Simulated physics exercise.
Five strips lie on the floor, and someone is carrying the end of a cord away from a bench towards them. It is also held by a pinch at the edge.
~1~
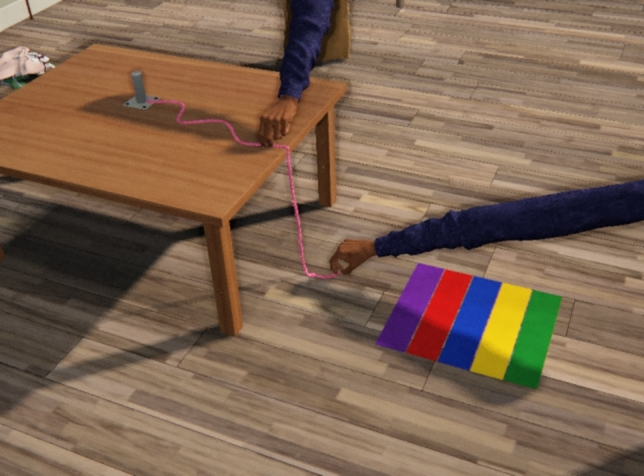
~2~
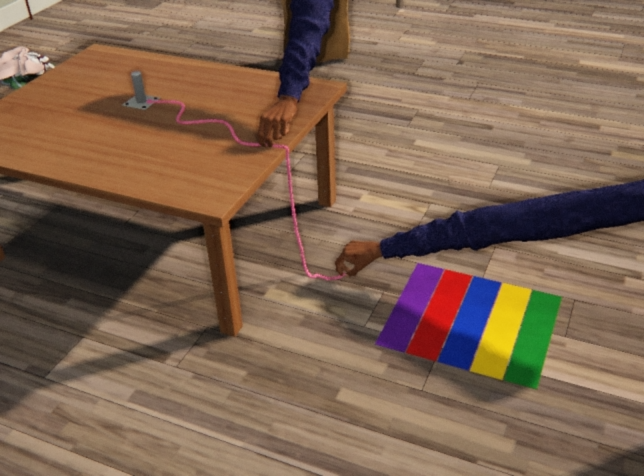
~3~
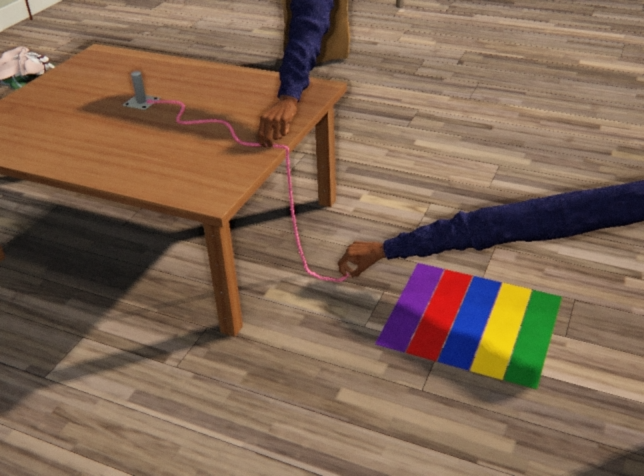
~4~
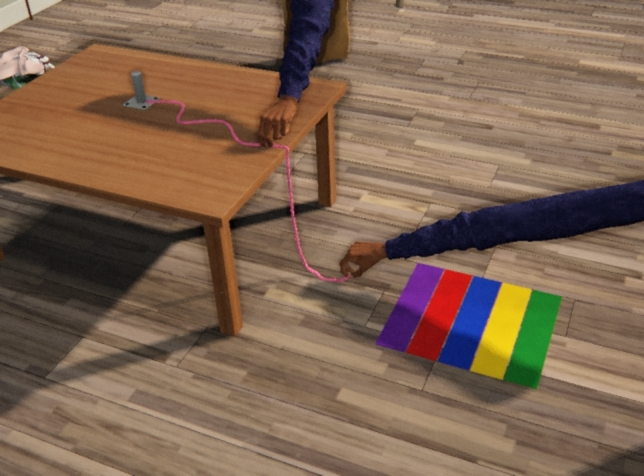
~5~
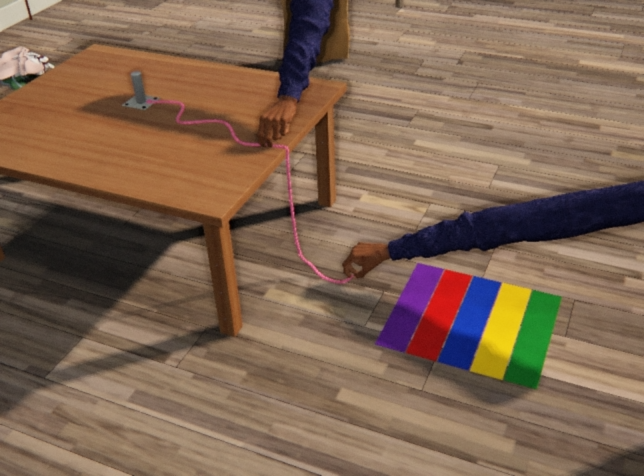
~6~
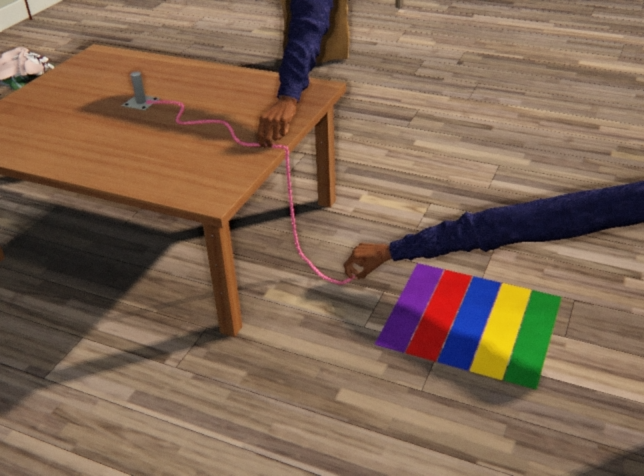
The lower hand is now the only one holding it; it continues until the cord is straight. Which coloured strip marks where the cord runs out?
Blue.
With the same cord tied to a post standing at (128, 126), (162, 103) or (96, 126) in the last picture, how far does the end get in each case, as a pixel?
Roughly (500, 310), (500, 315) and (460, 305).
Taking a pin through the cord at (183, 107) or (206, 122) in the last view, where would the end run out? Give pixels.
In order of the tries, it's near (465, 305) and near (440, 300).
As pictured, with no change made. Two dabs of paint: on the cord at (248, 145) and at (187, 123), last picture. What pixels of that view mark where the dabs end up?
Near (290, 147) and (213, 122).
Soon after, end near (425, 294); over purple.
After that, end near (456, 302); over red.
At the stop, end near (473, 306); over blue. Over blue.
